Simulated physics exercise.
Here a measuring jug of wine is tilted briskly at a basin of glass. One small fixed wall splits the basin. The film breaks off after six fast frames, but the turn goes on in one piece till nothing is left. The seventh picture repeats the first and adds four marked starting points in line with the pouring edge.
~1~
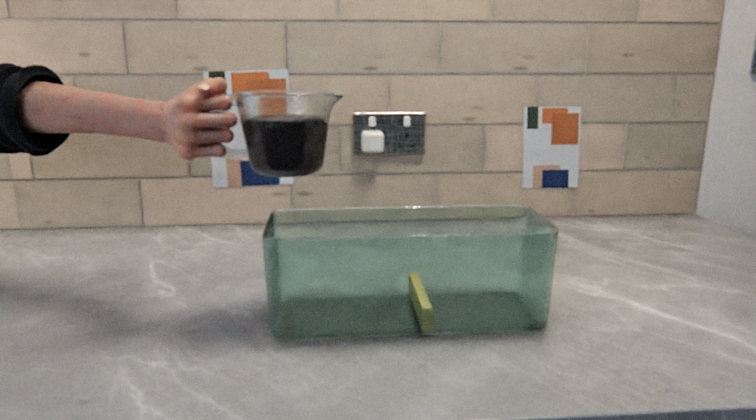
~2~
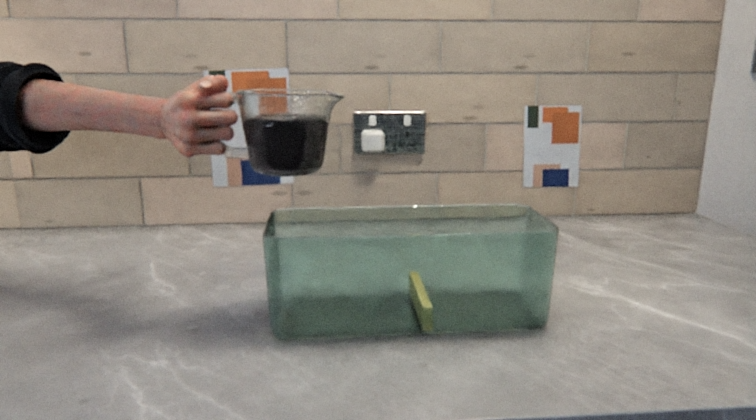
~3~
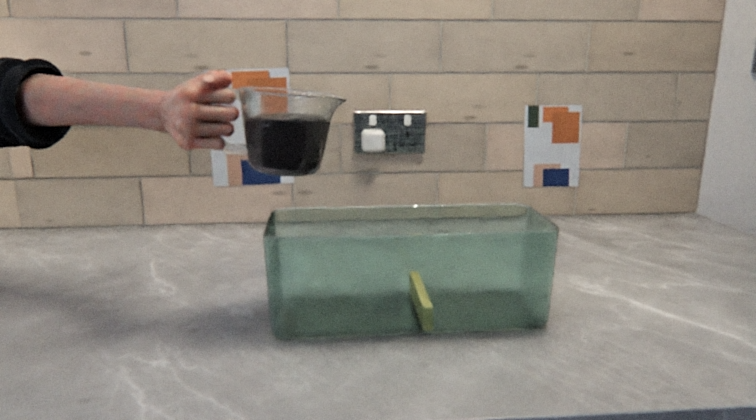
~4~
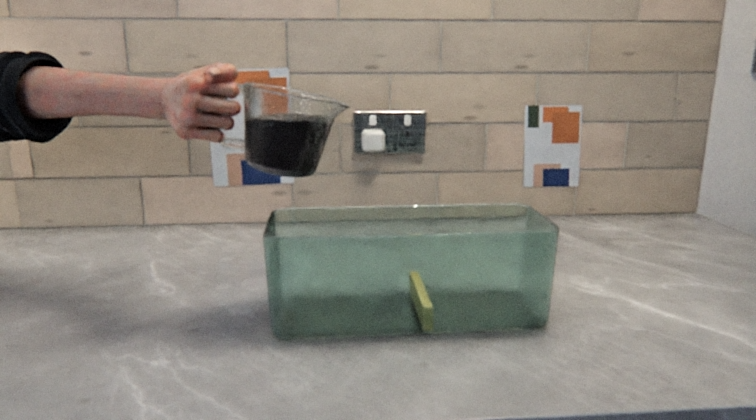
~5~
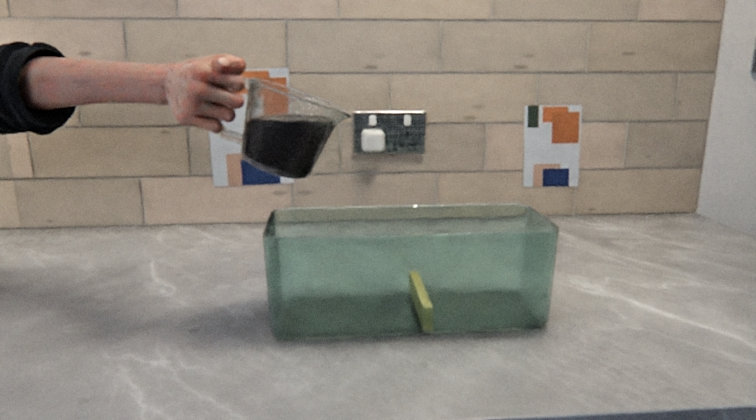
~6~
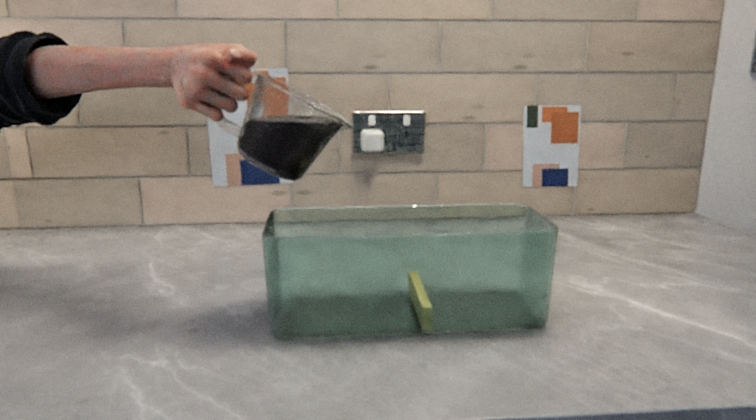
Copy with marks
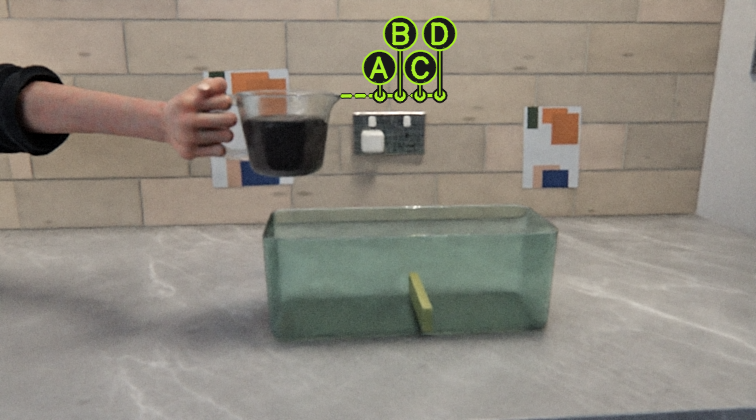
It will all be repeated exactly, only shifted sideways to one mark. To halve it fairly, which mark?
Dot A does it best.
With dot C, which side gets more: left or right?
The right one.
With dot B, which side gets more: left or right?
The right one.
In lime, A at (379, 95); B at (400, 95); C at (420, 95); D at (439, 95).
With A, about 48 % ends left of the wall and 52 % right of it.
With B, about 23 % ends left of the wall and 77 % right of it.
With C, about 9 % ends left of the wall and 90 % right of it.
With D, about 7 % ends left of the wall and 92 % right of it.
